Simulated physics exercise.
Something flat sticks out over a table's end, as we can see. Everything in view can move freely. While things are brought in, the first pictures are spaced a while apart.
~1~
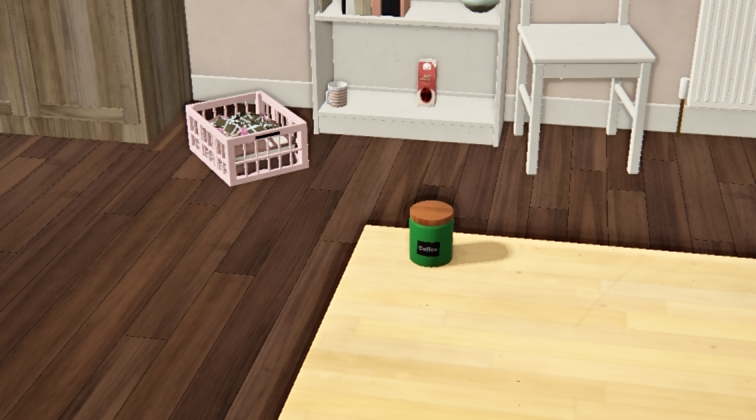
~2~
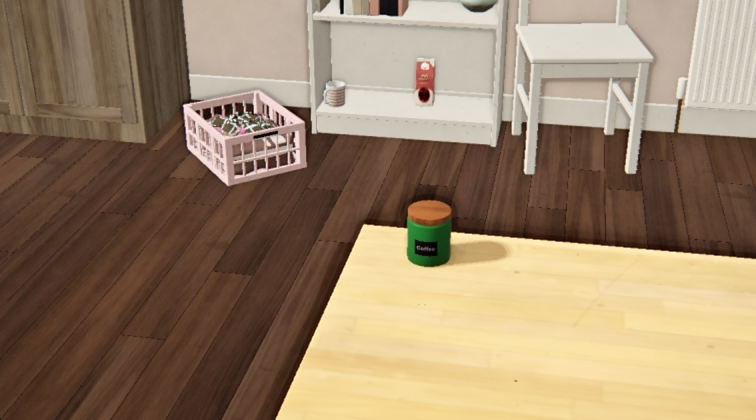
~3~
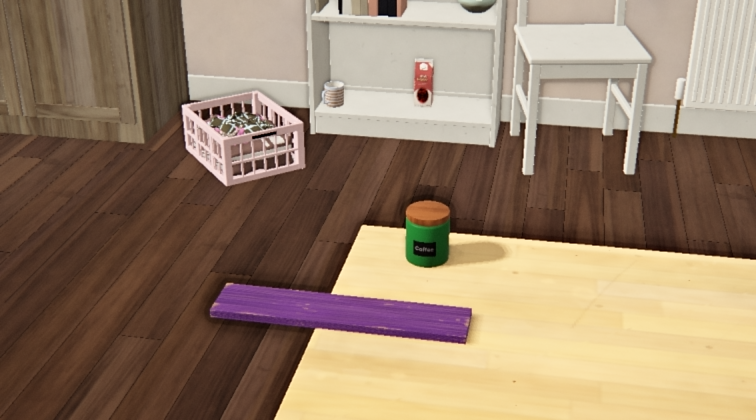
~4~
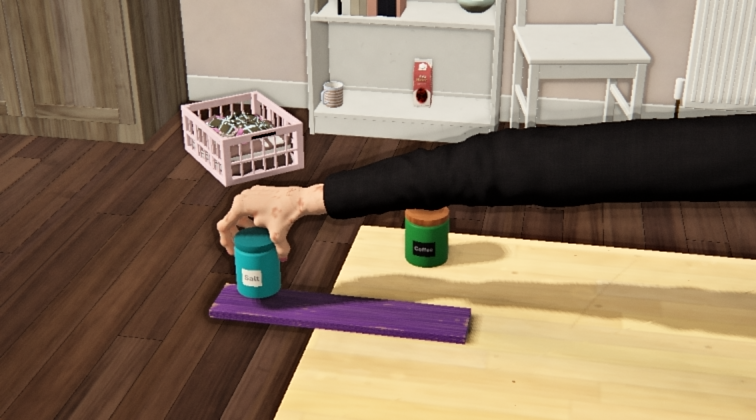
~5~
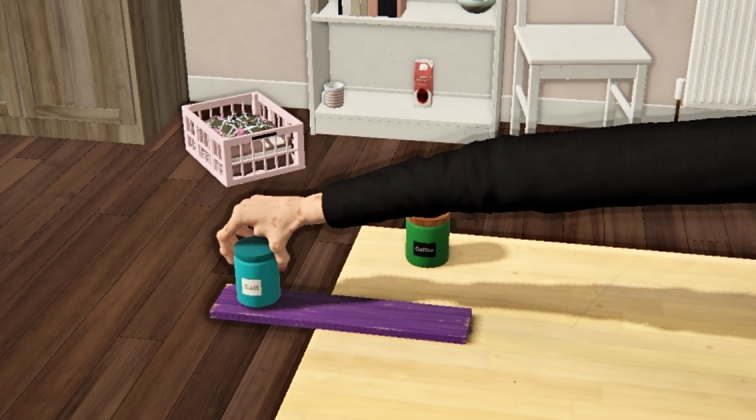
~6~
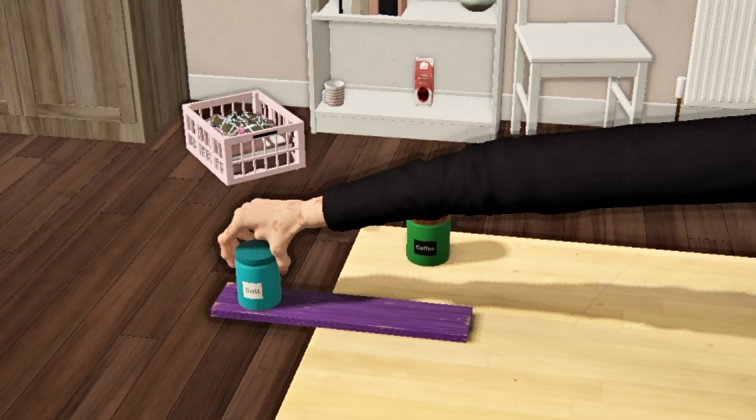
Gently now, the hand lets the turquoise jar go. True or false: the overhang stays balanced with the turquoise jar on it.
False, the board drops.
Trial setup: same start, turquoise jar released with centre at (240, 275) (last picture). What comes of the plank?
Well, it simply tumbles down.
Then, 0.60 s past the last view, turquoise jar and purple plank now down on the floor or falling.
Then, 0.80 s past the last view, things are still on the move.
Finally, down on the floor or falling, turquoise jar and purple plank; green jar still in place. The plank goes over.
